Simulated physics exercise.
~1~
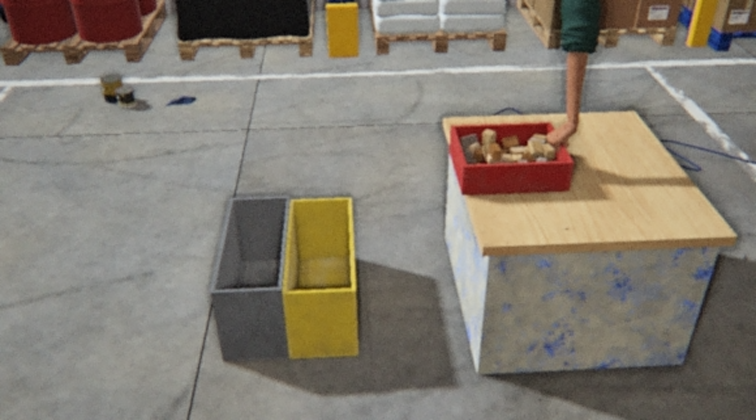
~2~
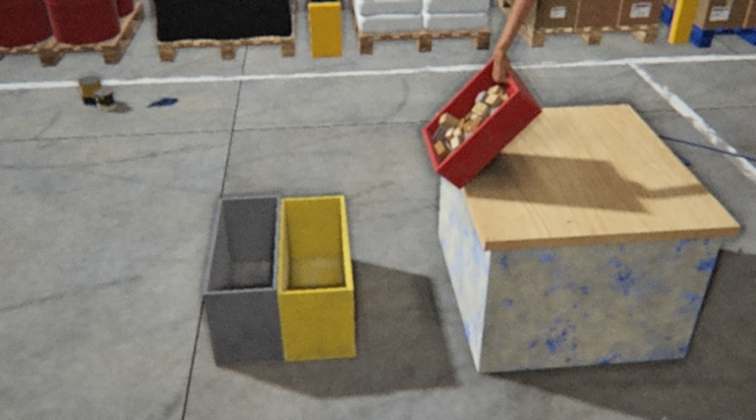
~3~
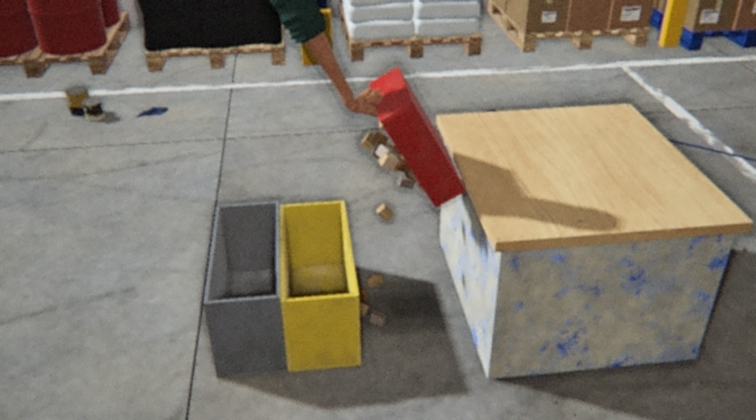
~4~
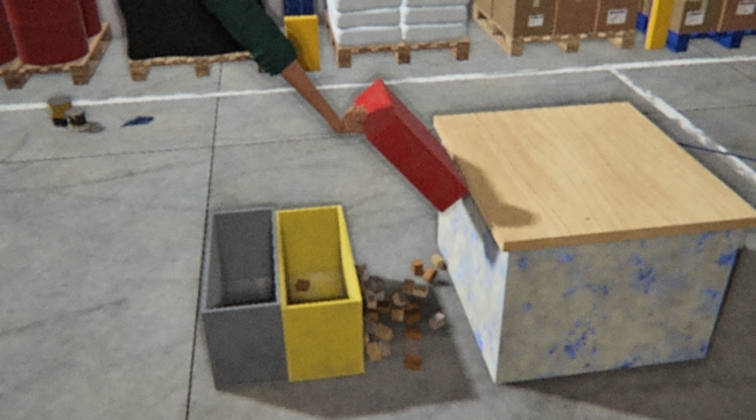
The footage shows a hand lifting a red crate of wooden blocks from a bench and tipping it leftward over the edge, spilling the blocks, most of which end up scattered on the floor between the bench and the yellow tote, with few inside the tote and the grey box apparently empty.
